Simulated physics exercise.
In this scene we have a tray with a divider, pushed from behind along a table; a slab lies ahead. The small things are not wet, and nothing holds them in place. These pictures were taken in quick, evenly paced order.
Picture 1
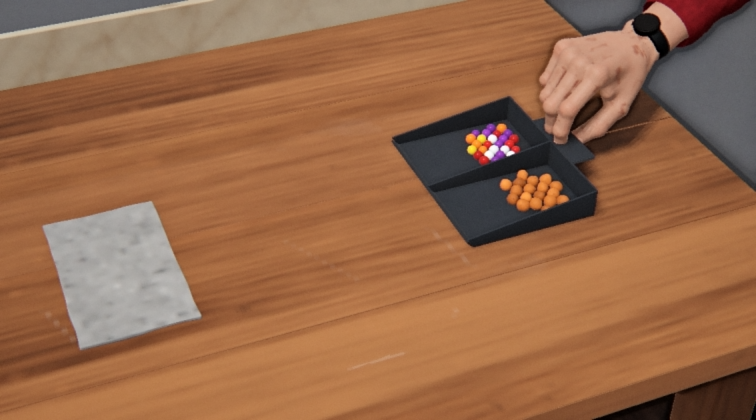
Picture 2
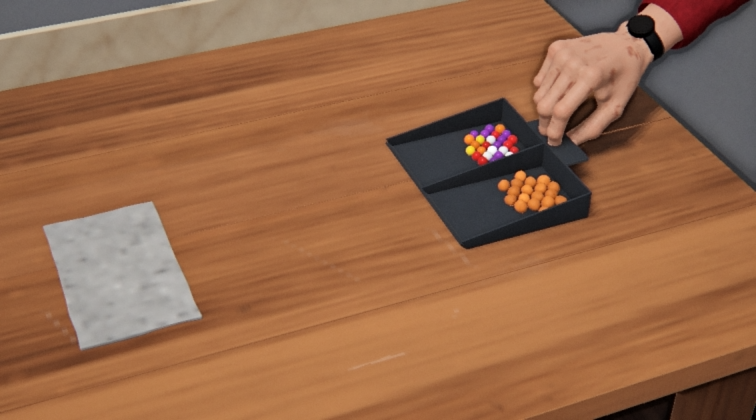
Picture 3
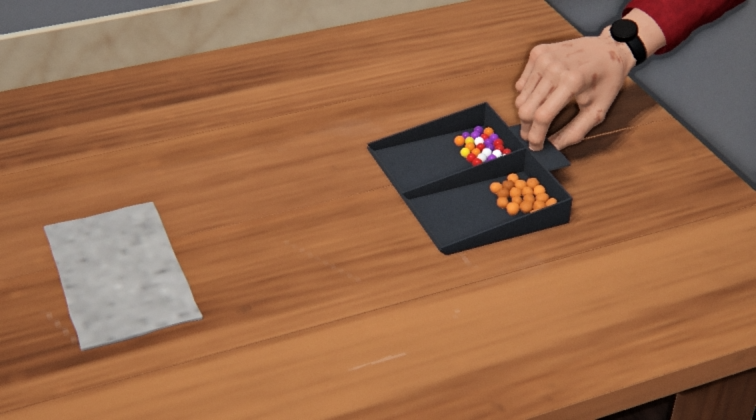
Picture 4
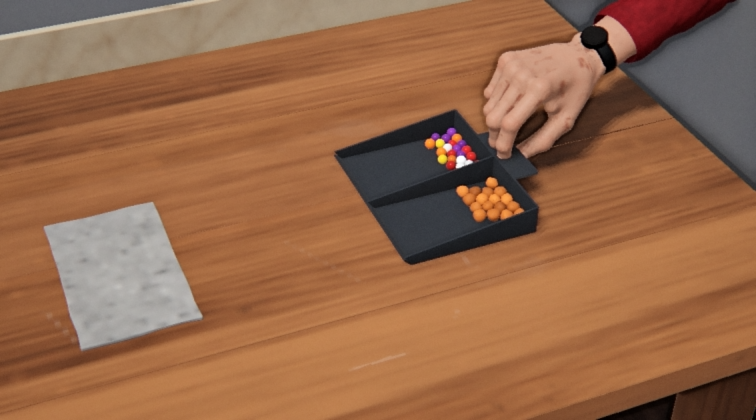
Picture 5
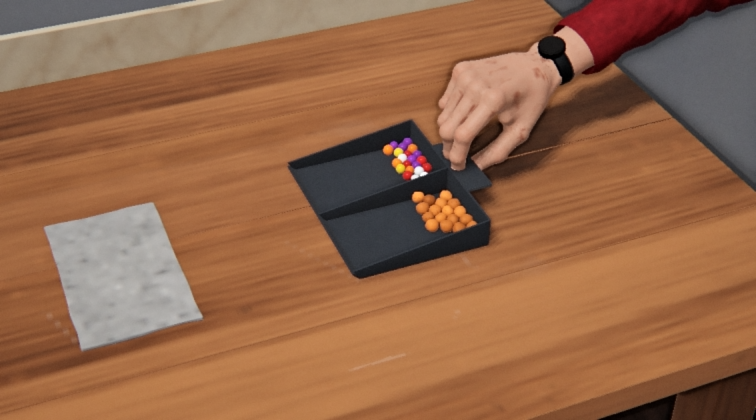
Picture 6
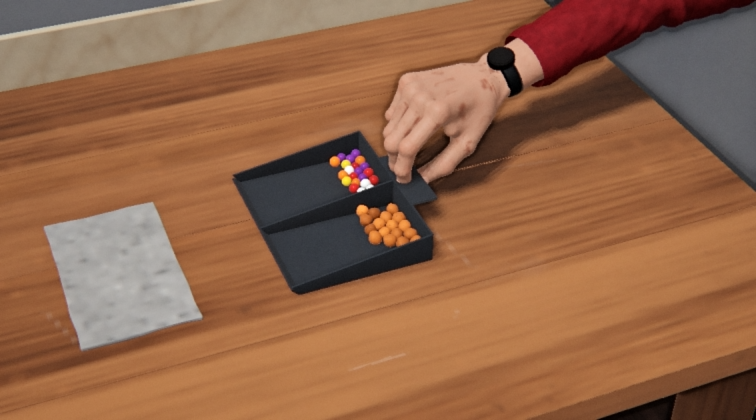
On a wooden table, a hand pushes a divided tray of small balls left.
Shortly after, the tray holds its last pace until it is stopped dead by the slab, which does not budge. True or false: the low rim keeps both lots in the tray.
Taking them one at a time: For the nearer batch, false; for the farther batch, false.
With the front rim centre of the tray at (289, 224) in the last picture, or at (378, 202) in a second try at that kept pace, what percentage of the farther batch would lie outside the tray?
Try 1: Around 50 percent; try 2: Around 0 percent.
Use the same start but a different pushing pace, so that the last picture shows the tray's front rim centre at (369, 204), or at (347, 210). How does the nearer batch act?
So the first time round it keeps all its pieces in, and the next time it keeps all its pieces in.
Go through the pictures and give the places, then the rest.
In the first frame, front rim near (428, 189), at rest; slab near (130, 298); nearer batch near (529, 190), a few coated peanuts; farther batch near (499, 145), some round plastic beads.
In the second frame, front rim near (421, 191), hardly any of the way covered; farther batch near (497, 146).
In the third frame, front rim near (402, 196), a little of the way covered; nearer batch near (529, 200).
In the fourth frame, front rim near (367, 205), near a quarter of the way covered; farther batch near (461, 155).
In the fifth frame, front rim near (319, 217), near half of the way covered; nearer batch near (447, 212).
In the sixth frame, front rim near (260, 231), near two thirds of the way covered; slab near (131, 299); nearer batch near (392, 226); farther batch near (363, 178).
Then, 0.04 s on from there, tray still sliding, front rim near (220, 241); nearer batch all inside; farther batch all inside.
Then, 0.19 s on from there, tray stopped at the slab; nearer batch near a quarter out of the tray; farther batch a little out of the tray.
Then, 0.40 s on from there, tray stopped at the slab; nearer batch near a third out of the tray; farther batch near half out of the tray.
In the end, tray stopped at the slab; nearer batch near a third out of the tray; farther batch near half out of the tray.
